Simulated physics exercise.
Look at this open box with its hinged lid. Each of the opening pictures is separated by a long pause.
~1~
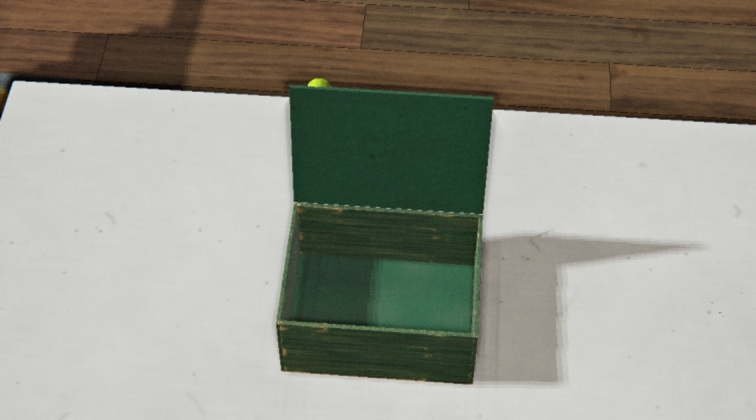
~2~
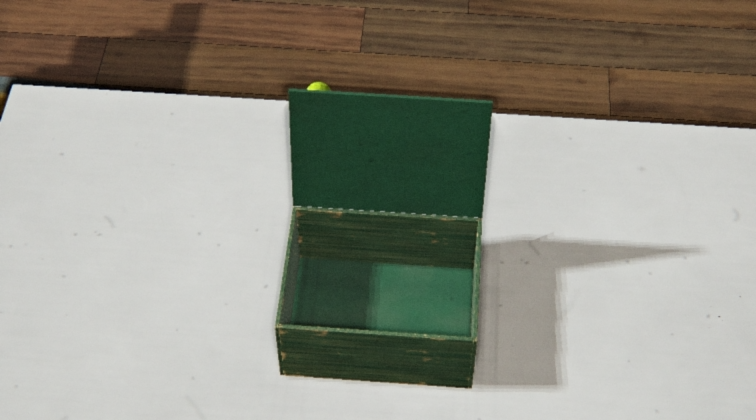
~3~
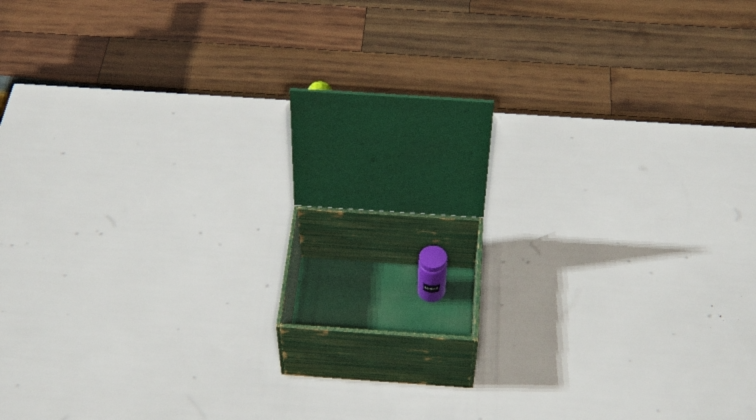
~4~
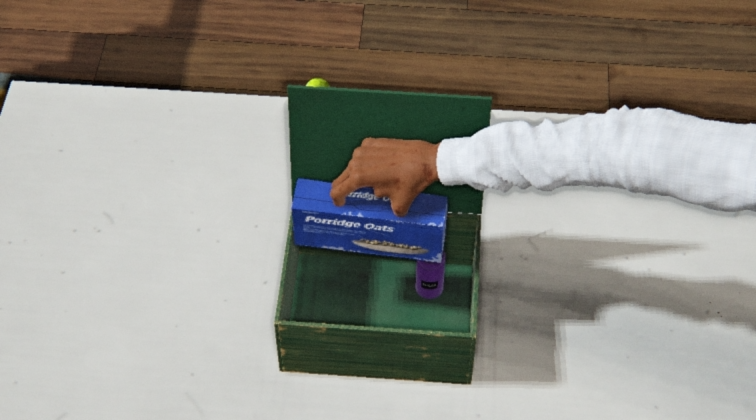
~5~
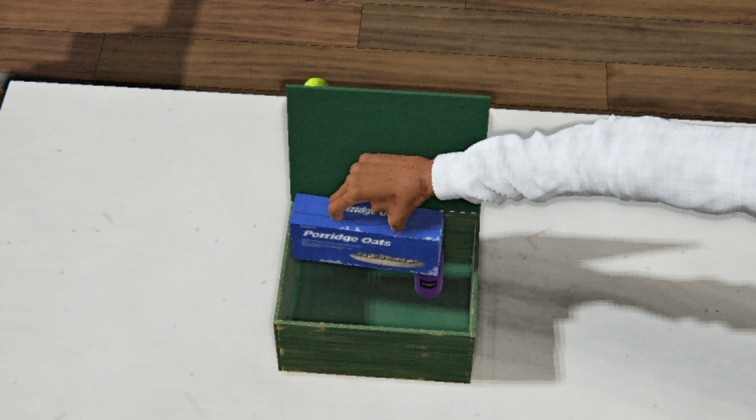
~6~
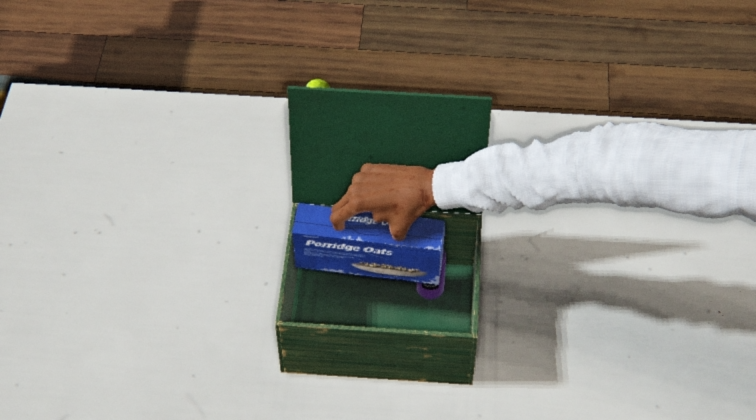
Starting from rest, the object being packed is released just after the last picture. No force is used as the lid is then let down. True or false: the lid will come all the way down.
True.
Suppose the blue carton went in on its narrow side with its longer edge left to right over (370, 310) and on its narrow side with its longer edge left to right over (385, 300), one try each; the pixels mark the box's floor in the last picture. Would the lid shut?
With the first placement the lid lies closed; with the second it lies closed.
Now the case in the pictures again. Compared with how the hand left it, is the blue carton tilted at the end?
Result: It leans over.
Then, 0.50 s past the last view, blue carton on its side near (388, 315); purple shaker displaced a little.
Then, 1.50 s past the last view, lid 71° above the rim; blue carton on its side near (394, 328).
Then, 1.90 s past the last view, lid 17° above the rim; blue carton on its side near (394, 328).
Finally, lid shut; down or leaning hard in the box, blue carton; purple shaker still in place. Final places as the last picture's camera would see them, blue carton near (394, 328).
